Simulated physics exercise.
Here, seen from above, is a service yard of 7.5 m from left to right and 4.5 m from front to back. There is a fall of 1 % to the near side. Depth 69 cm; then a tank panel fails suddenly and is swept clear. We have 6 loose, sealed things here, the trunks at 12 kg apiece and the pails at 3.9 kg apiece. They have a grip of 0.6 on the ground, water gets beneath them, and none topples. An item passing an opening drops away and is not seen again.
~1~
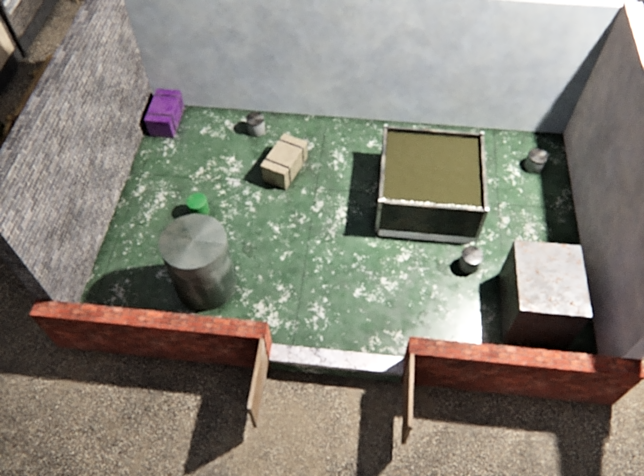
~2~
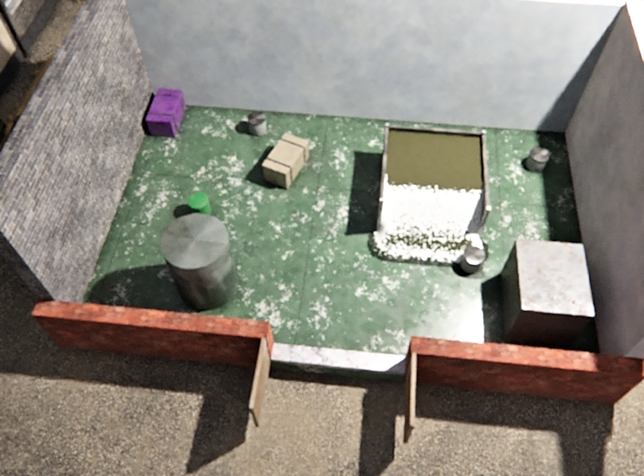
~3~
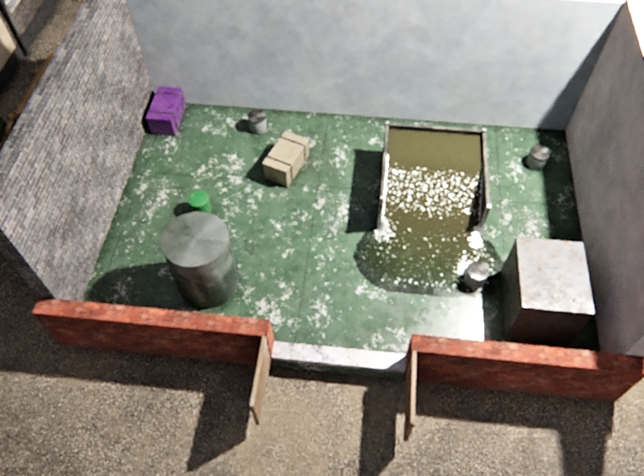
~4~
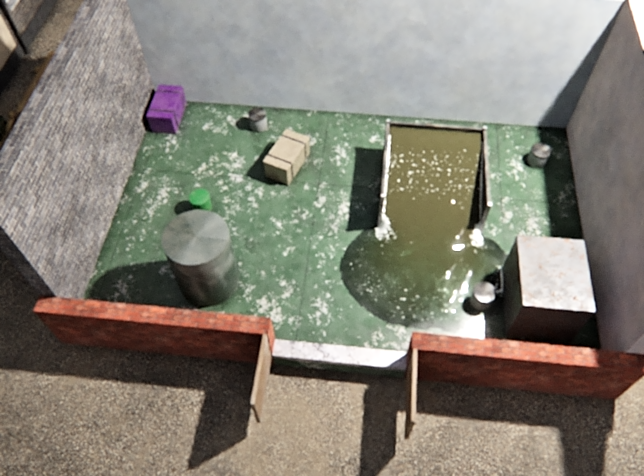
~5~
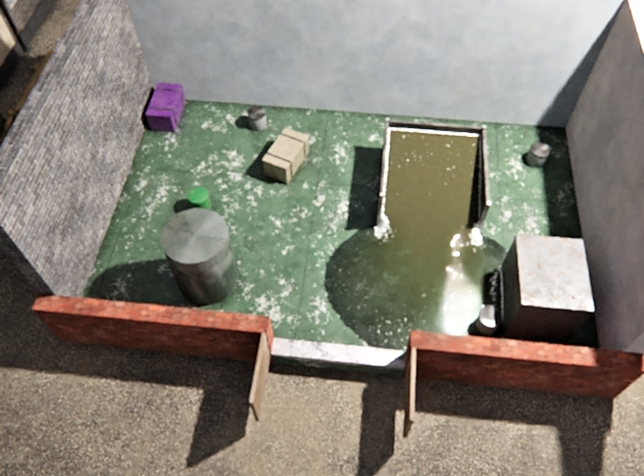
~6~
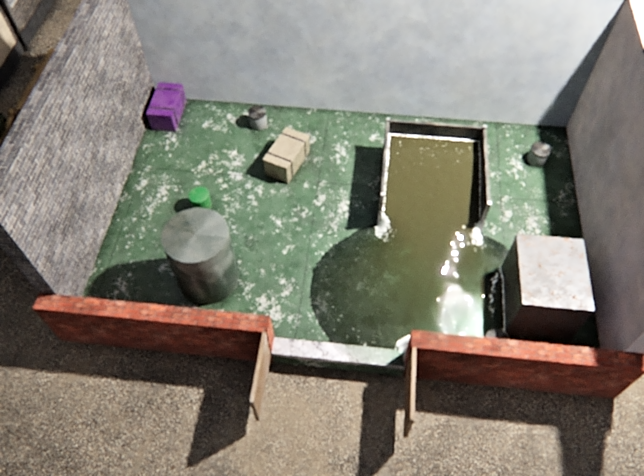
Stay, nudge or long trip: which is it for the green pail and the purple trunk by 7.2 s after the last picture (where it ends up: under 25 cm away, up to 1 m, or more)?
By the end, the green pail keeps its spot and the purple trunk keeps its spot.
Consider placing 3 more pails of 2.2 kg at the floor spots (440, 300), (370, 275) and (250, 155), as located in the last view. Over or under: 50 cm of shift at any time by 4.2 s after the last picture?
First outside the limit, then outside the limit, then inside the limit.
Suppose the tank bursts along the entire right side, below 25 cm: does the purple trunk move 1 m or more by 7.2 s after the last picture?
Under that change, the purple trunk covers a big distance.
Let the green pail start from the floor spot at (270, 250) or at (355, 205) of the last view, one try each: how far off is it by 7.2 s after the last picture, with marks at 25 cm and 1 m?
In that order: It hardly budges; it hardly budges.
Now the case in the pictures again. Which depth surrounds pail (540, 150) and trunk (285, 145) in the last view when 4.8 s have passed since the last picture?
About 3 and 0 cm.
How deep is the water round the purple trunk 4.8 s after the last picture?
I'd say around 0 cm.
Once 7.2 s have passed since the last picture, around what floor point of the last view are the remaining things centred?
Roughly at (289, 146).
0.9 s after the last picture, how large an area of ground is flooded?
At that time the wet patch spans about 10.5 m2.
Then, 0.9 s after the last picture the green pail is near (199, 195), 0.0 m from its start, aground; the purple trunk is near (165, 99), 0.0 m from its start, aground; 0 of 6 are out; 1 afloat.
Then, 2.8 s after the last picture the green pail is near (199, 195), 0.0 m from its start, aground; the purple trunk is near (165, 99), 0.0 m from its start, aground; 0 of 6 are out; 0 afloat.
Then, 4.8 s after the last picture the green pail is near (199, 195), 0.0 m from its start, aground; the purple trunk is near (165, 99), 0.0 m from its start, aground; 0 of 6 are out; 1 afloat.
Then, 7.2 s after the last picture the green pail is near (199, 195), 0.0 m from its start, aground; the purple trunk is near (165, 99), 0.0 m from its start, aground; 0 of 6 are out; 0 afloat.
